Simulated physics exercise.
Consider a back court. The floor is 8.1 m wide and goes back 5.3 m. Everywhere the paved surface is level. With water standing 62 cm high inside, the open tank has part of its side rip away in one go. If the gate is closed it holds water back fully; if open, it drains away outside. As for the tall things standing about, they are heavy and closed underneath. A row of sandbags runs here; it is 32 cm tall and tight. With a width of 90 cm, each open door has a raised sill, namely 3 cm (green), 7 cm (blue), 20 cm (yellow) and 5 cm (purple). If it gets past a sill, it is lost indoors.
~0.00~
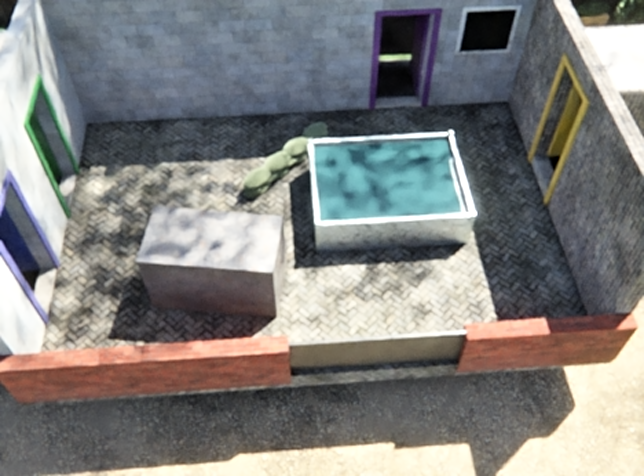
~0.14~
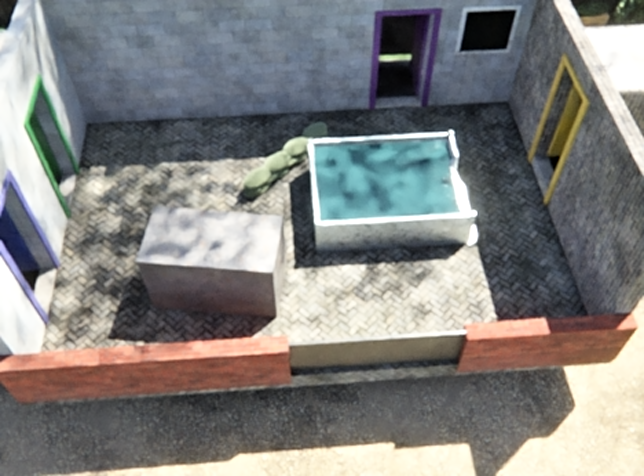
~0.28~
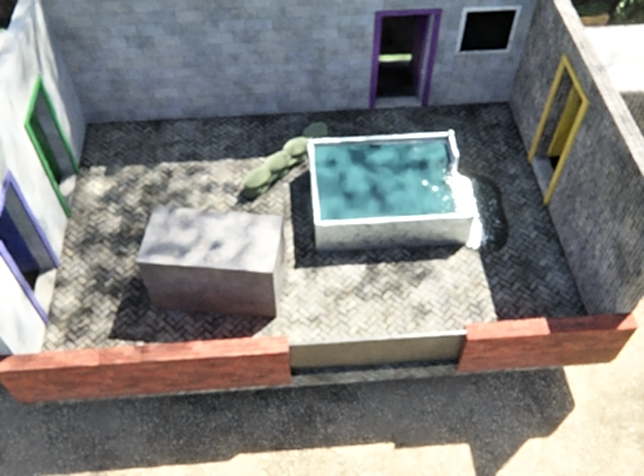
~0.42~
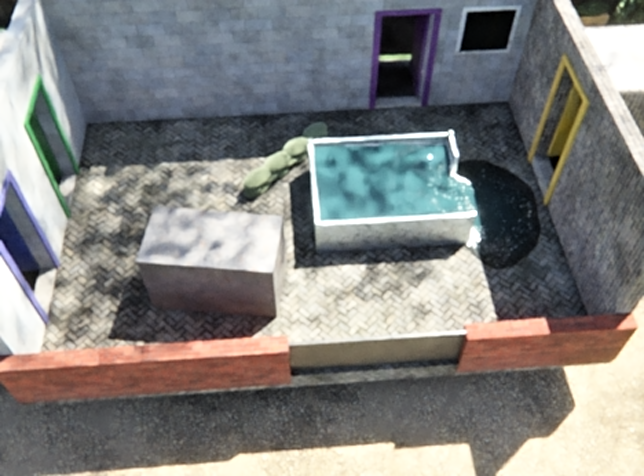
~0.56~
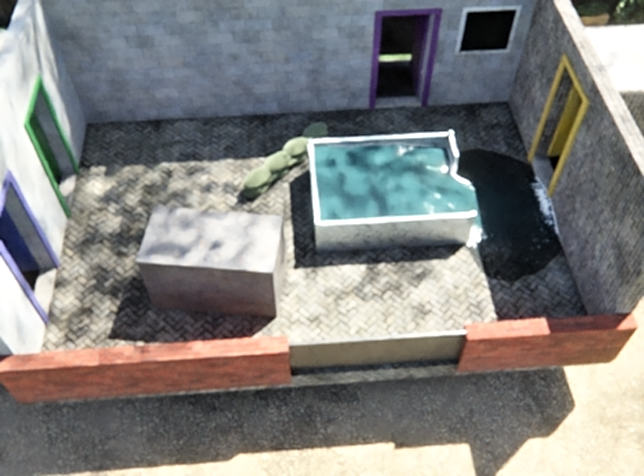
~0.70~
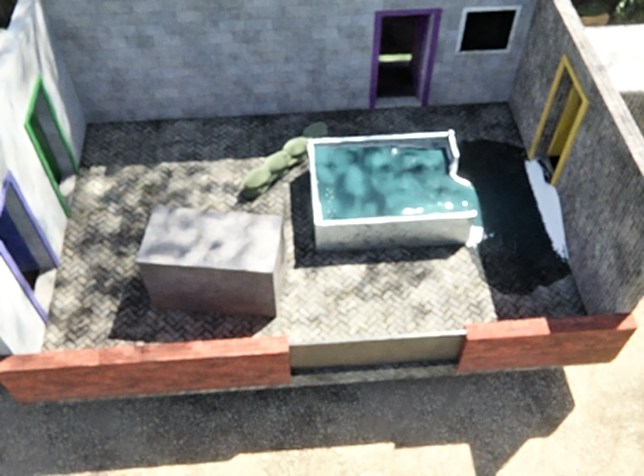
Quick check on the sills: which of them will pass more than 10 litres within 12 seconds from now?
Sill check: Green door passes more; blue door passes less or equal; yellow door passes more; purple door passes more.
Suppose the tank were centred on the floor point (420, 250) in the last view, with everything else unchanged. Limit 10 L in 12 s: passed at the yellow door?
In that case yellow comes out short of the limit.
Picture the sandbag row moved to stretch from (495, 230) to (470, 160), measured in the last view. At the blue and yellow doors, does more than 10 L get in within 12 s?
Checking the limit, blue is fine, yellow is fine.
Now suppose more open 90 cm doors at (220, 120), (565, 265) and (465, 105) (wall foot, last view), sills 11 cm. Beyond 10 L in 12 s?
Note, doorways in listed order: Stays short, goes beyond, goes beyond.
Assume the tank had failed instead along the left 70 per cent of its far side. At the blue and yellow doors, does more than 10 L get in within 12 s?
The blue door comes out less than that and the yellow door less than that.
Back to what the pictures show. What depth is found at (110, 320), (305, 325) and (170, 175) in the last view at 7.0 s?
Depths in turn: Roughly 3, 10 and 3 centimetres.
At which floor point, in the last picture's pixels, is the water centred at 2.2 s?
Centre: Approx. (447, 215) px.
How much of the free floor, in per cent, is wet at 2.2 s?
I'd say around 20 % is wet.
After 1.4 s water covers 15 % of the floor and is deepest (42 cm) near (542, 218); green door not reached, blue door not reached, yellow door 33 cm at the sill, 27 L in, purple door not reached.
After 2.2 s water covers 20 % of the floor and is deepest (41 cm) near (583, 330); green door not reached, blue door not reached, yellow door 32 cm at the sill, 76 L in, purple door not reached.
After 3.5 s water covers 45 % of the floor and is deepest (28 cm) near (586, 340); green door not reached, blue door not reached, yellow door 21 cm at the sill, 116 L in, purple door 8 cm at the sill, 2 L in.
After 7.0 s water covers 90 % of the floor and is deepest (14 cm) near (574, 341); green door not reached, blue door 6 cm at the sill, 0 L in, yellow door 10 cm at the sill, 119 L in, purple door 6 cm at the sill, 15 L in.
After 12.0 s water covers 95 % of the floor and is deepest (10 cm) near (78, 174); green door 8 cm at the sill, 50 L in, blue door 6 cm at the sill, 1 L in, yellow door 7 cm at the sill, 119 L in, purple door 7 cm at the sill, 22 L in.
